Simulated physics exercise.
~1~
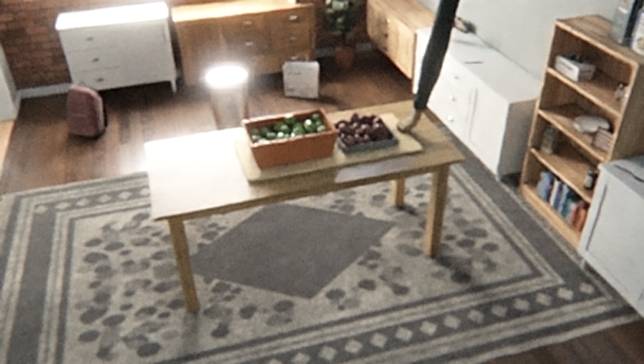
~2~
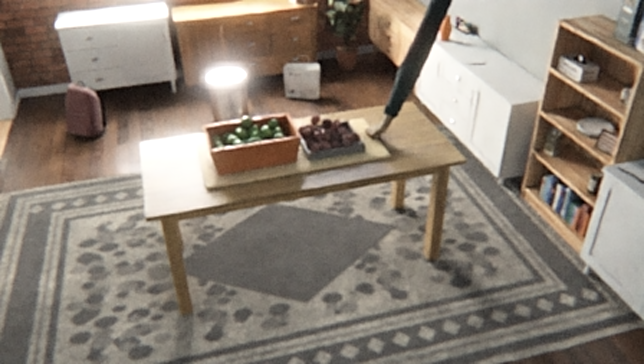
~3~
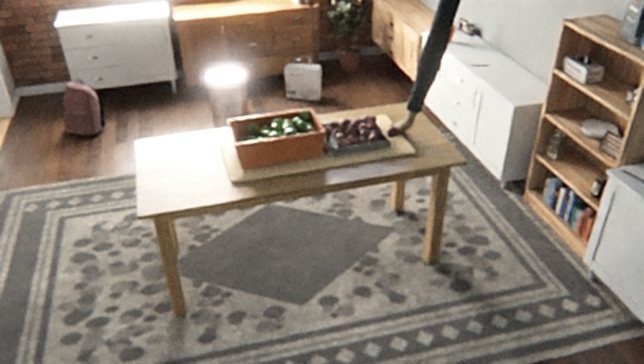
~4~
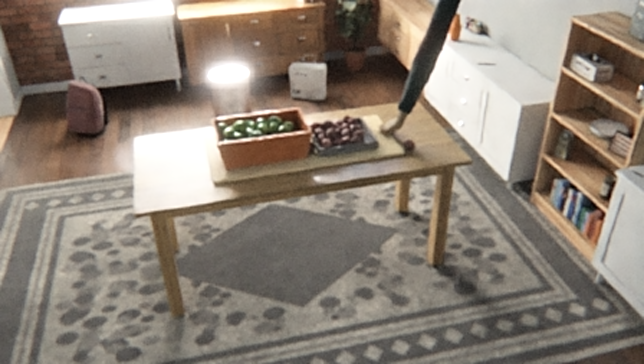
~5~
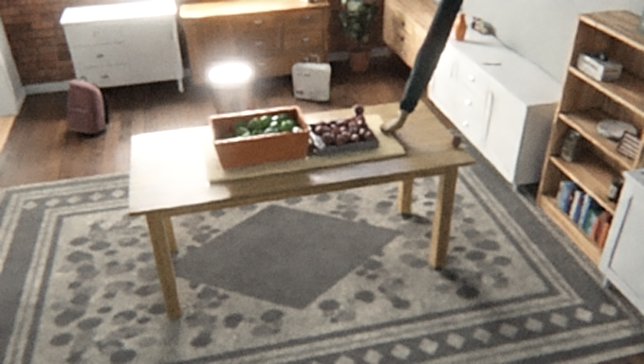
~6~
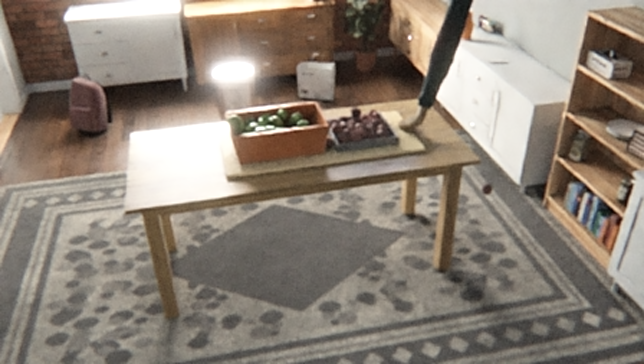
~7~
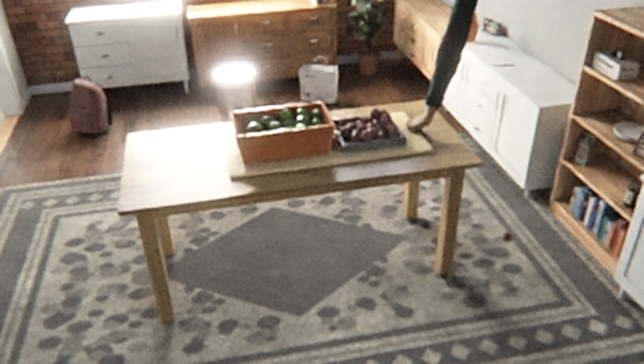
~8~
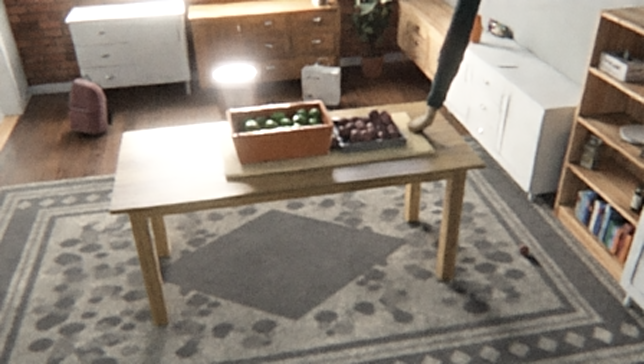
In a living room, a dark-sleeved arm slid a board with an orange tray of limes and a grey tray of red potatoes left and right across a wooden table, and a few potatoes spilled while the limes stayed in.
